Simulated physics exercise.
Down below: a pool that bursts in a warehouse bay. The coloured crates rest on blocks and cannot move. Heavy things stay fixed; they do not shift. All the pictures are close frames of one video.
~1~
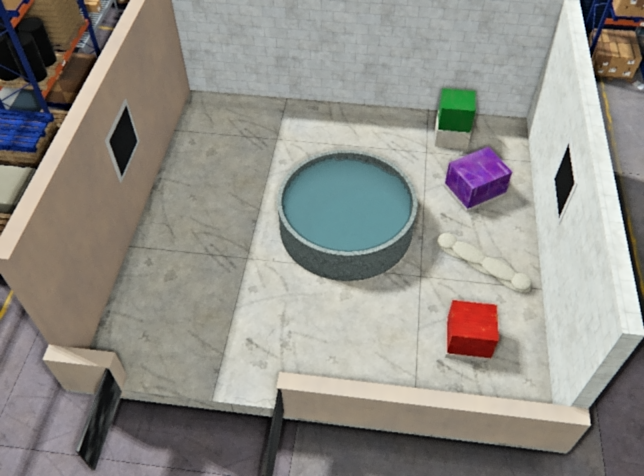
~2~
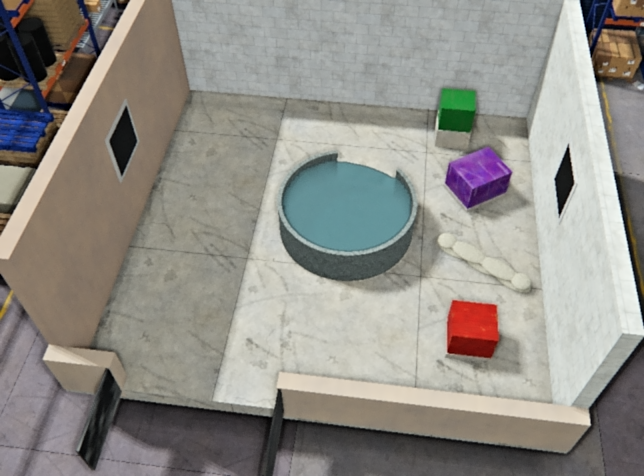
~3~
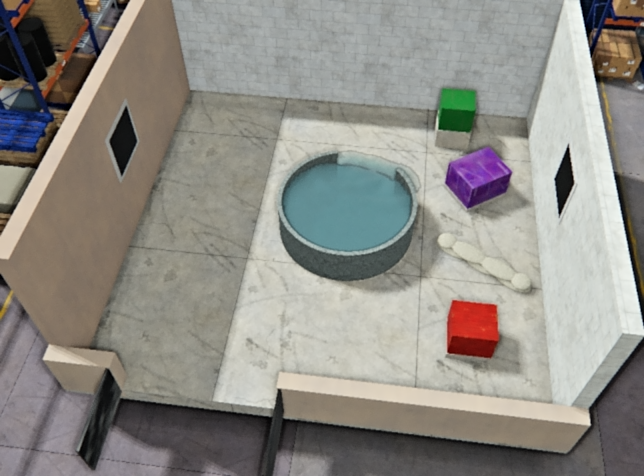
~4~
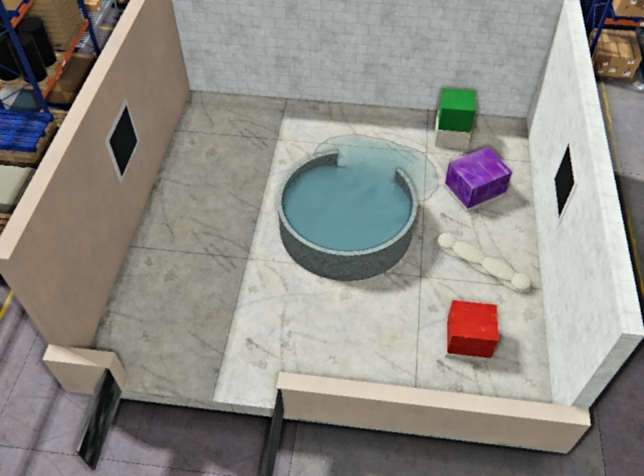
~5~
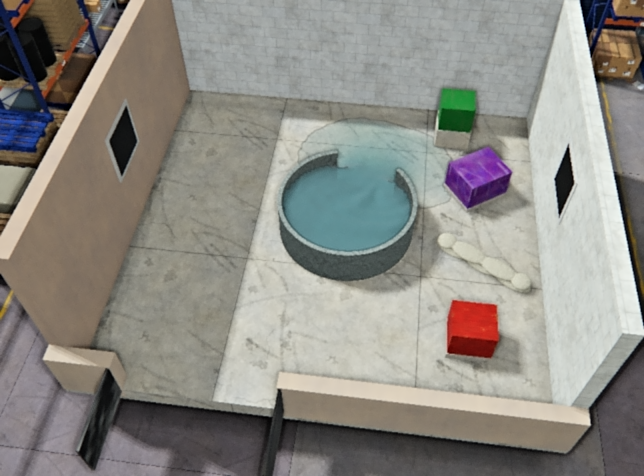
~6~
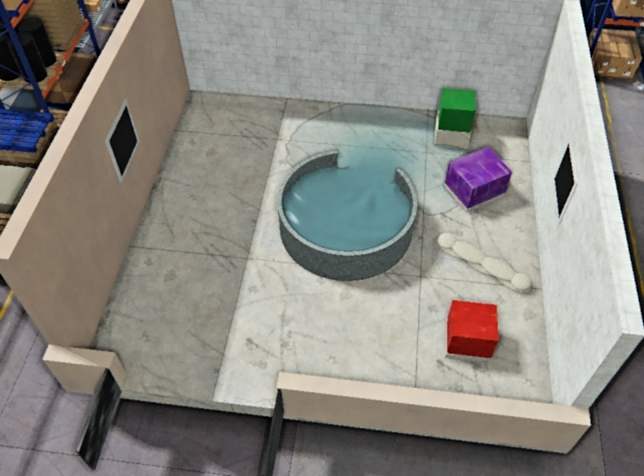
In a warehouse bay, a round pool of water stood whole beside green, purple and red boxes, then its far side opened and water poured out, spreading across the floor toward the back wall.
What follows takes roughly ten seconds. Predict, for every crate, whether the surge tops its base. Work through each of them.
In the end the red crate comes through untouched; the purple crate comes through with water on it; the green crate comes through untouched.
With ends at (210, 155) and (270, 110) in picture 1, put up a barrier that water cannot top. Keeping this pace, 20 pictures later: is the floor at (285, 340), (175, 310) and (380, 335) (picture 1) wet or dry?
First unwetted, then unwetted, then unwetted.
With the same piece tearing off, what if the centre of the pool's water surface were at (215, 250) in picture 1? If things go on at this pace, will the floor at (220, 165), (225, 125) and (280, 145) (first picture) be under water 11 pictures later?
First drenched; next drenched; last drenched.
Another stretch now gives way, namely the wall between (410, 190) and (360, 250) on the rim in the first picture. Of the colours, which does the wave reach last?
Last in line is the crate marked green.
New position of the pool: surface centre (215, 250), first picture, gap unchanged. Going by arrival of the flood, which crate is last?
It is the one in red.
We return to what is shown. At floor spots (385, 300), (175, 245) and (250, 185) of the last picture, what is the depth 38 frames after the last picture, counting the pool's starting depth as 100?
In the order asked, some 0, 6 and 2 in a hundred.
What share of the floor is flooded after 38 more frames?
That comes to about 60 per cent.
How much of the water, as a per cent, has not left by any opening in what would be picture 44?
I'd say roughly 100 percent.
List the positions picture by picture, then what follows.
The pool at (347, 202) is whole and still, in the first frame.
Water pours out on the pool's far side and has run to a hidden place, in the second frame.
The front is at a hidden place, out from the gap on the pool's far side, in the third frame.
The front is at (336, 140), out from the gap on the pool's far side, in the fourth frame.
Water pours out on the pool's far side and has run to (433, 140), in the fifth frame.
The front is at (433, 120), out from the gap on the pool's far side, in the sixth frame.
A moment on, water covers 20 % of the floor; the red crate not reached, the purple crate water round its plinth, the green crate water round its plinth.
Next, water covers 25 % of the floor; the red crate not reached, the purple crate water round its plinth, the green crate water round its plinth.
Then, water covers 40 % of the floor; the red crate not reached, the purple crate water round its plinth, the green crate water round its plinth.
Later, water covers 60 % of the floor; the red crate water round its plinth, the purple crate water round its plinth, the green crate water round its plinth.
In the end, water covers 95 % of the floor; the red crate stayed above the water, the purple crate was topped, the green crate stayed above the water.
